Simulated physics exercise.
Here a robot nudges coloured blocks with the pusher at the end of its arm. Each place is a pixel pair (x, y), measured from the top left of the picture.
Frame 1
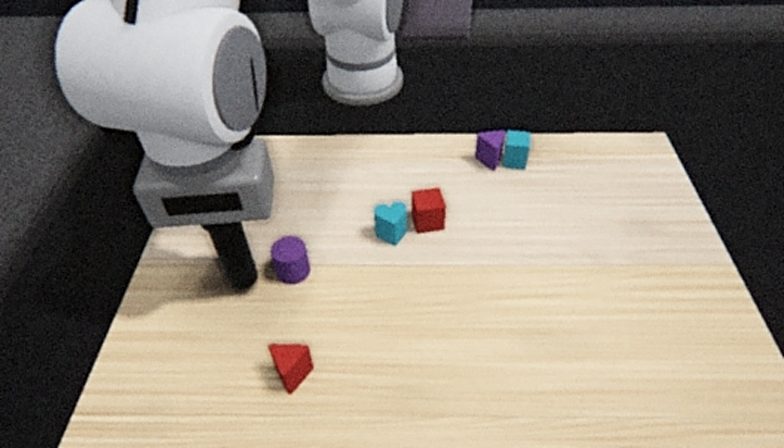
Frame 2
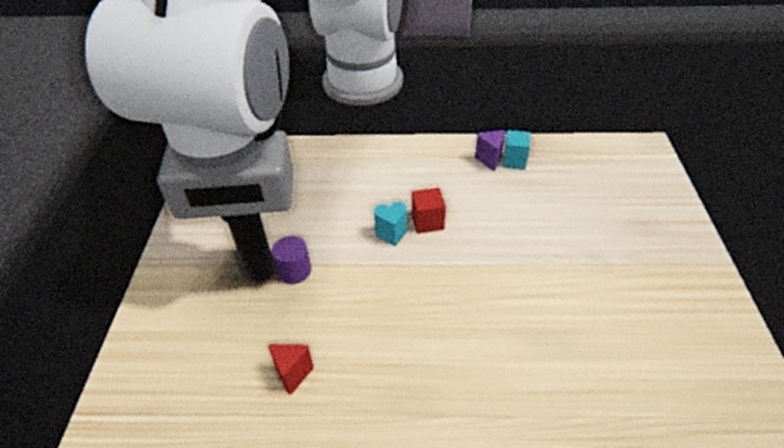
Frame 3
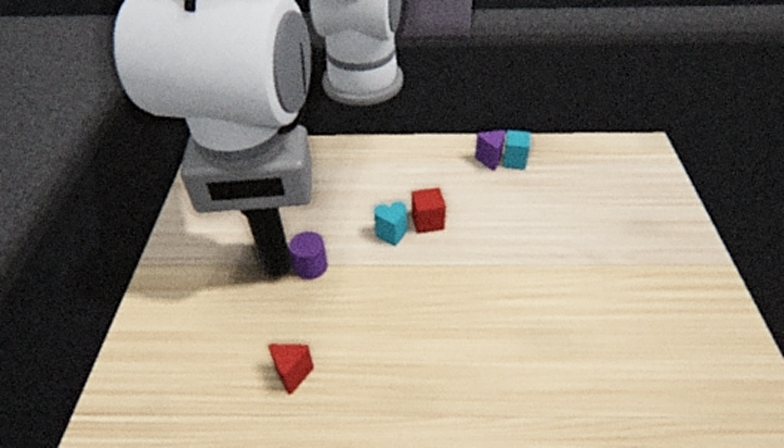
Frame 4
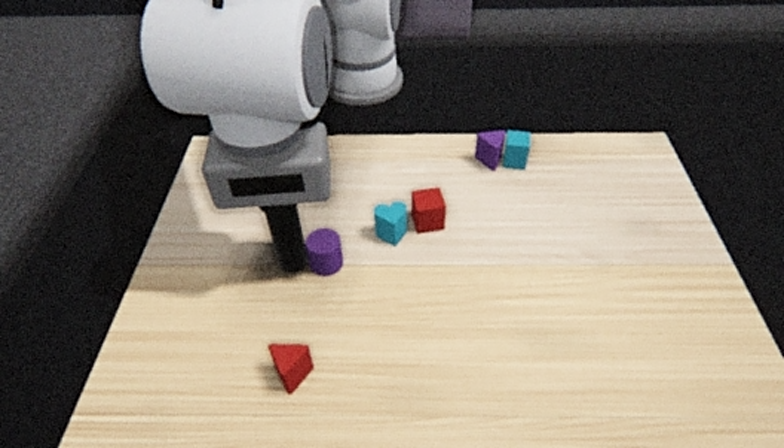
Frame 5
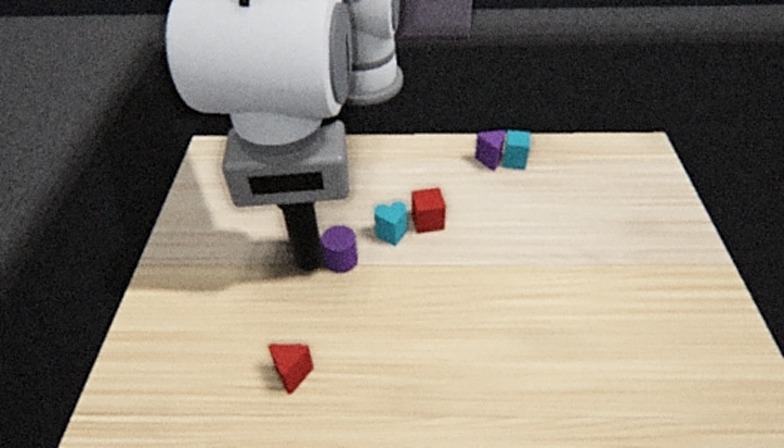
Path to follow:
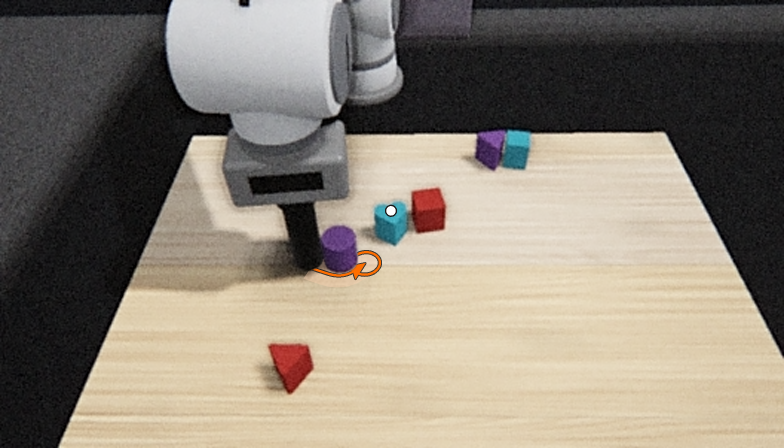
A white and grey robot arm with a black pusher stands over the left of a pale wooden table, seen from above by a still camera. A purple round block sits beside the pusher, a turquoise heart and red cube near the middle, a red triangular block in front, and purple and turquoise blocks at the back. The arm moves right, meets the round block and pushes it a short way towards the heart.
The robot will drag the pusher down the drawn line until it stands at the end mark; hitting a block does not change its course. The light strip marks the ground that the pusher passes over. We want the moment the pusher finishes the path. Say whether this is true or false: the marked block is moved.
Verdict: True.
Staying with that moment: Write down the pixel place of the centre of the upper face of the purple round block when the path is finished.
The middle of its top is at (379, 219).
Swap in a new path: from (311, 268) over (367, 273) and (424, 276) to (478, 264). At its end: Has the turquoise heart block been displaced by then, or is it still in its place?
By then it is displaced.
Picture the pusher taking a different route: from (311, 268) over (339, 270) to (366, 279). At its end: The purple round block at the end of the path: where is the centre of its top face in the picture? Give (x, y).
I'd say the purple round block ends with its top centre at (374, 231).
The drawn path runs from (311, 268) by way of (329, 274) and (349, 273) to (365, 263); the dot is on the turquoise heart block.
On the path given first. Halfway along, pusher at (338, 268); purple round block at (360, 234).
At the end, pusher at (365, 256); purple round block at (379, 219); turquoise heart block at (398, 202).
